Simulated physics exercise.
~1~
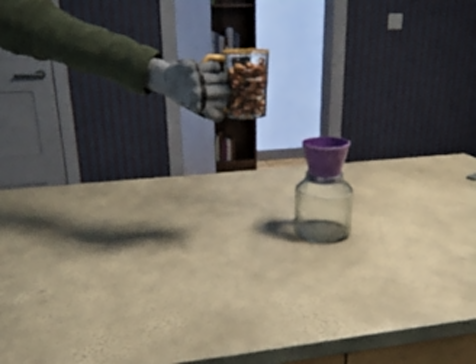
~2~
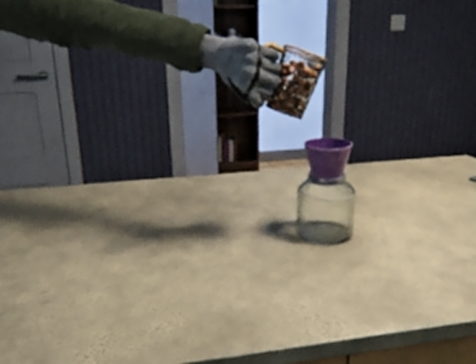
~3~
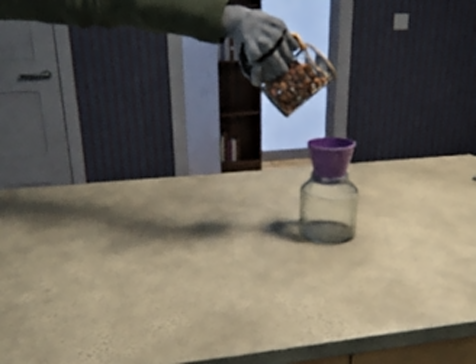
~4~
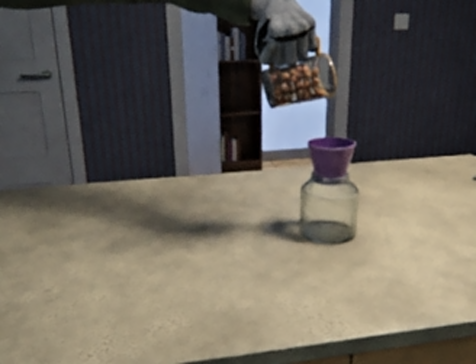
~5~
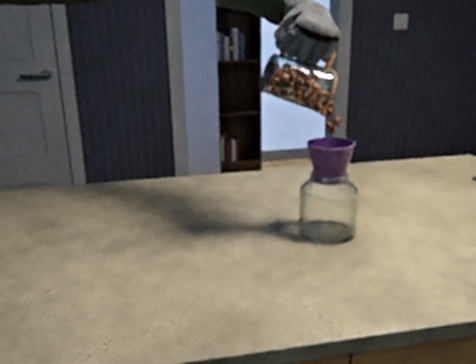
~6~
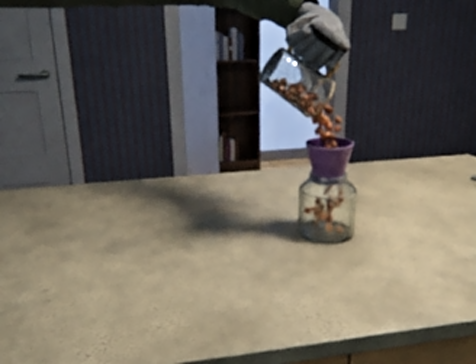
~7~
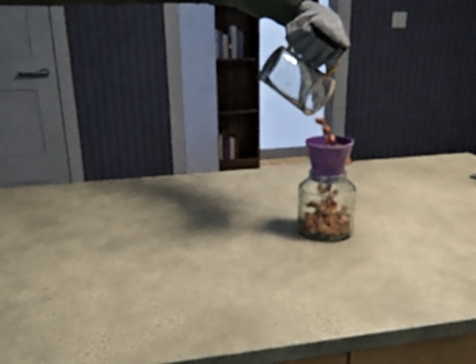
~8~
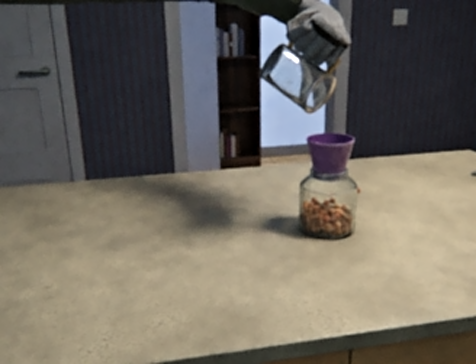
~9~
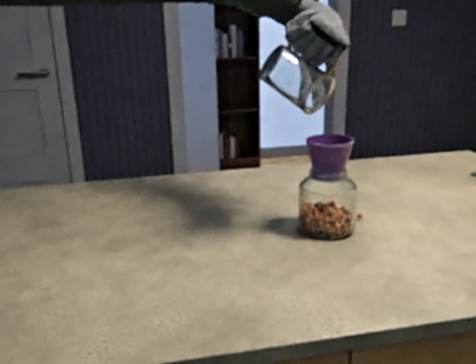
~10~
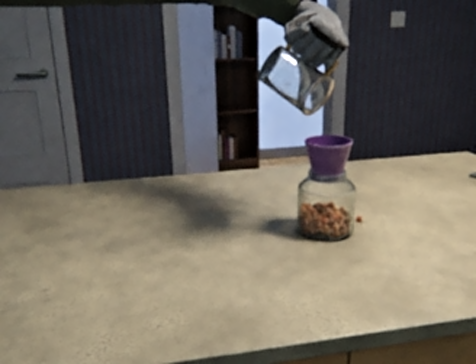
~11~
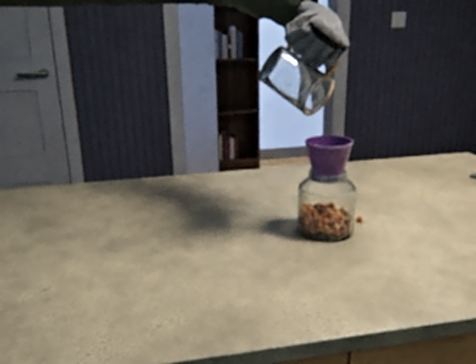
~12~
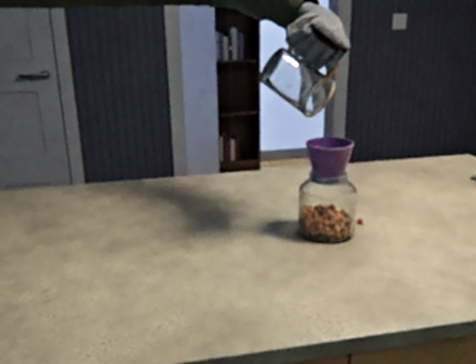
In the video, a gloved hand moves a clear cup of hazelnuts to the right above a glass jar with a purple funnel and tips it over. The nuts pour through the funnel until the cup is empty and they rest in the jar, with one apparently beside it.
